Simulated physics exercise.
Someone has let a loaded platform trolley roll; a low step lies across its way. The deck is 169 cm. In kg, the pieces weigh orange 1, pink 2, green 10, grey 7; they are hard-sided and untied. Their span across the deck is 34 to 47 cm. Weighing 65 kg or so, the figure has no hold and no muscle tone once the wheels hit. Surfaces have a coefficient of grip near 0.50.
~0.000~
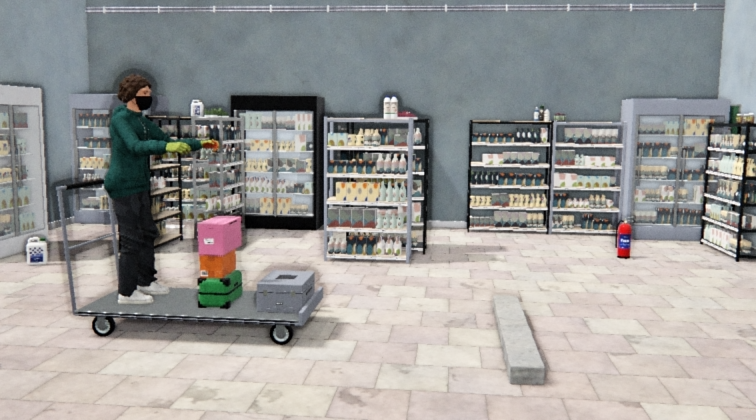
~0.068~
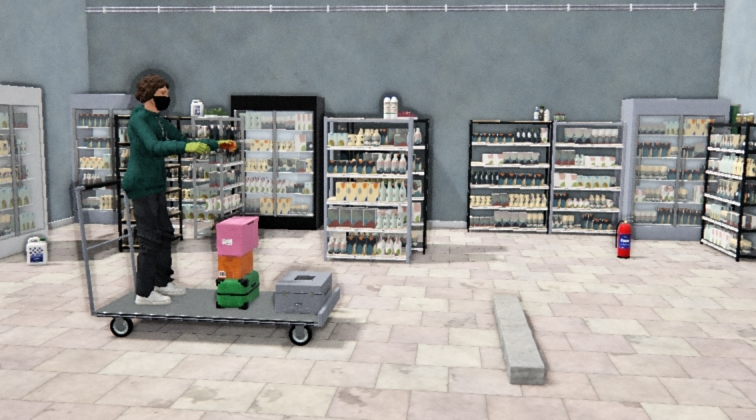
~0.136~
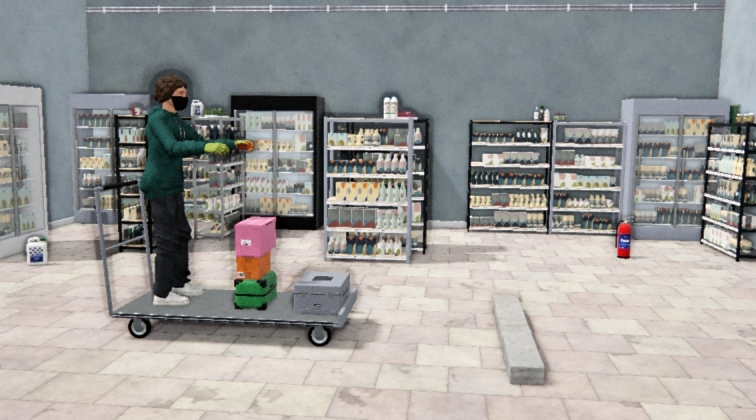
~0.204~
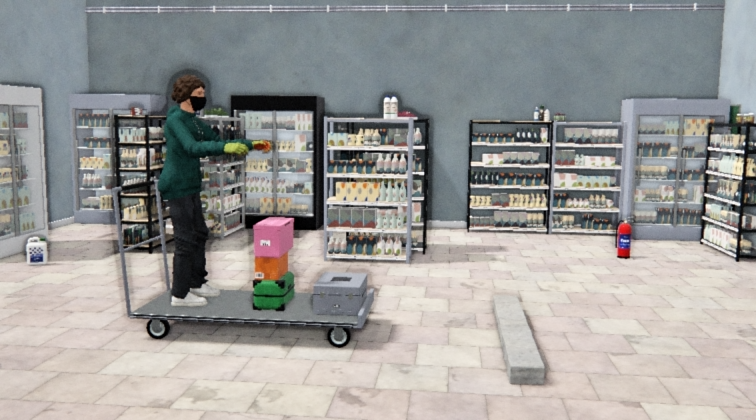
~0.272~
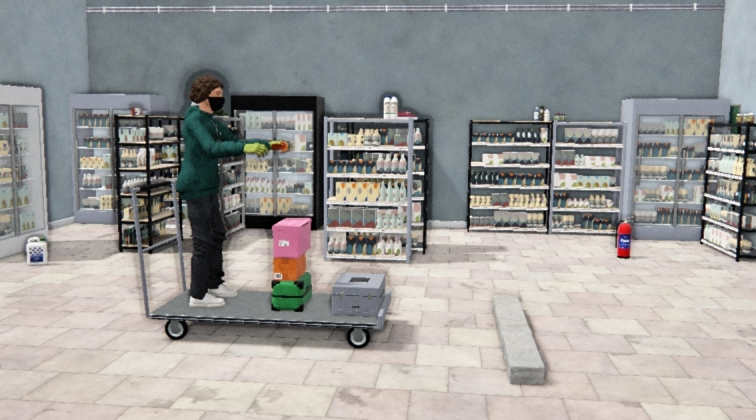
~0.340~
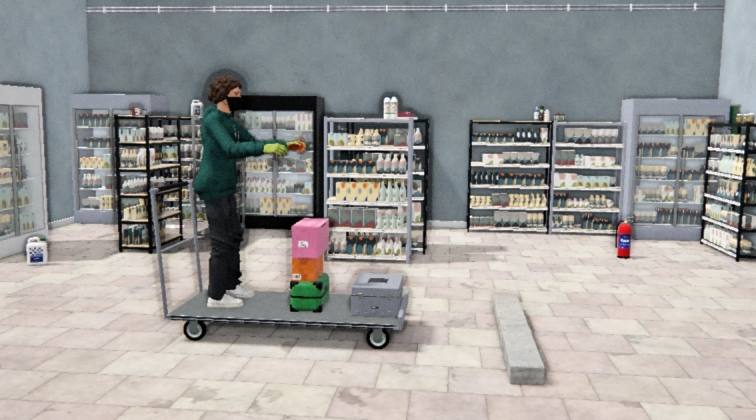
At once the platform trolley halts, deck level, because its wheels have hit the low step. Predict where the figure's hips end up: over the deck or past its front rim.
Over the deck.
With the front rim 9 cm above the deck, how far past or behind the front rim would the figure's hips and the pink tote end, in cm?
So the hips end 40 cm short of the rim and the pink one settles 50 cm beyond it.
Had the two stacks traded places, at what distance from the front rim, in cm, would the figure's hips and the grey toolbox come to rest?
Well, the hips would sit 30 centimetres behind the rim, with the grey item 40 centimetres behind.
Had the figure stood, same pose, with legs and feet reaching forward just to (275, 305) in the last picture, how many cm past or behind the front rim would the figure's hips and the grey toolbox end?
Then hips 10 behind, grey 20 behind.
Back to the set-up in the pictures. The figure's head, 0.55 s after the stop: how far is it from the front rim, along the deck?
About 0 cm past the front rim.
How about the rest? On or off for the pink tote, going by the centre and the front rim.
End result - pink: Goes over.
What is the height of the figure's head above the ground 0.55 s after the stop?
At that moment it's around 100 cm off the ground.
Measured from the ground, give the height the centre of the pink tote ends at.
Height: Around 10 cm.
Impact comes at 0.72 s.
After 0.97 s the figure's hips are 94 cm behind the rim, near (388, 222) in the last picture's view.
After 1.27 s the figure's hips are 57 cm behind the rim, near (437, 255) in the last picture's view.
After 1.72 s the figure's hips are 41 cm behind the rim, near (459, 259) in the last picture's view.
At rest, 2.5 s, past the rim, pink tote; behind it, orange carton, green suitcase, grey toolbox and the figure's hips.
